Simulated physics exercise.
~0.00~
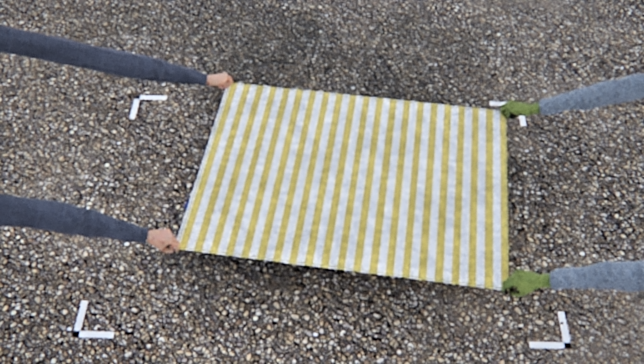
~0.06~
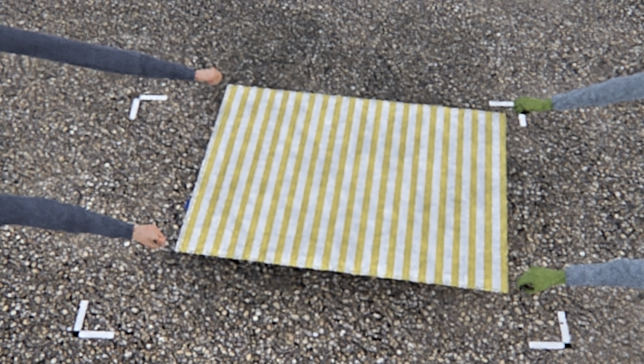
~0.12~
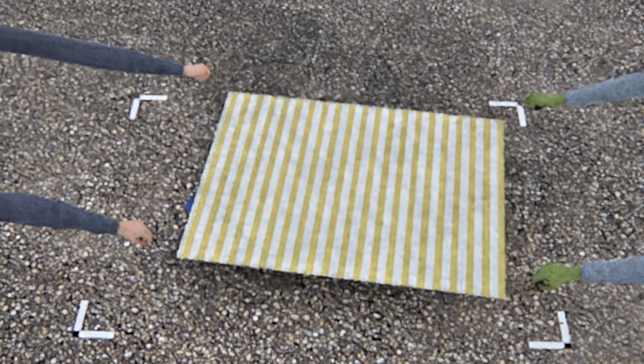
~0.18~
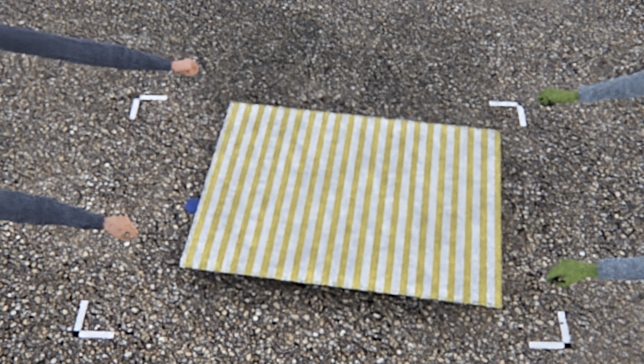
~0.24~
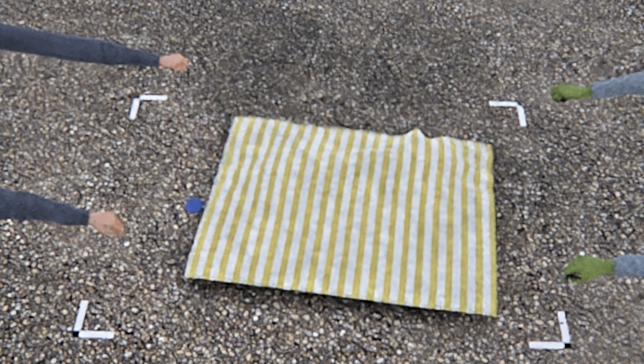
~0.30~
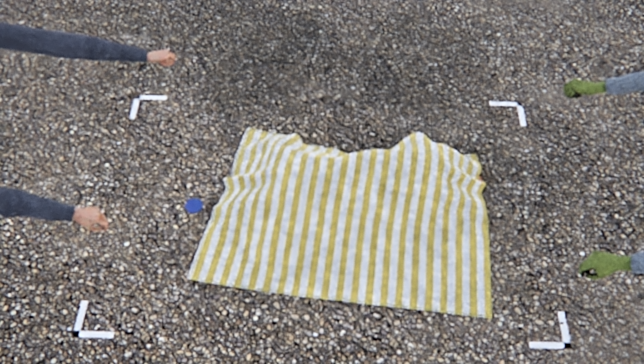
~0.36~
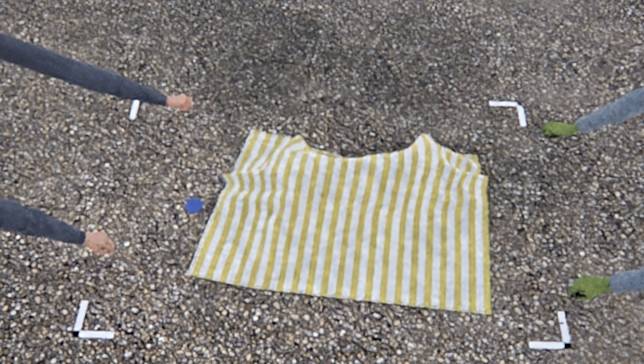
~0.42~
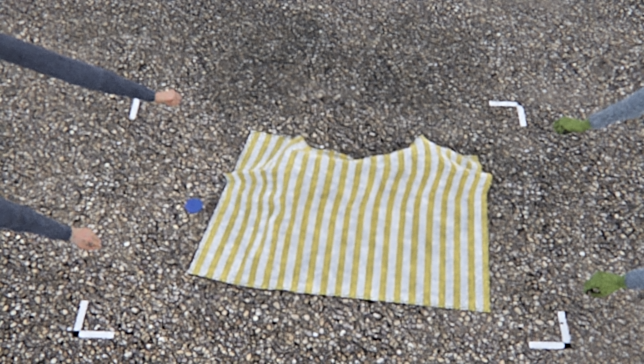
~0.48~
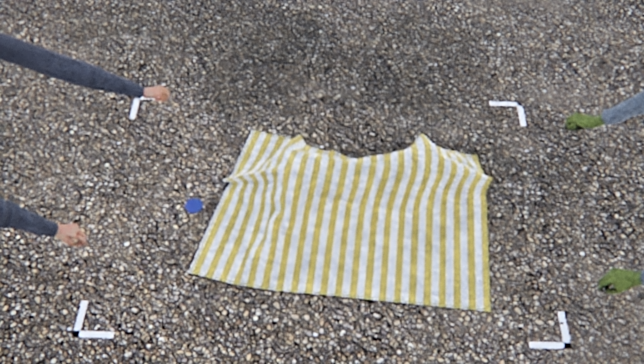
Four hands release a striped yellow and white cloth, which sinks and settles unevenly on gravel.
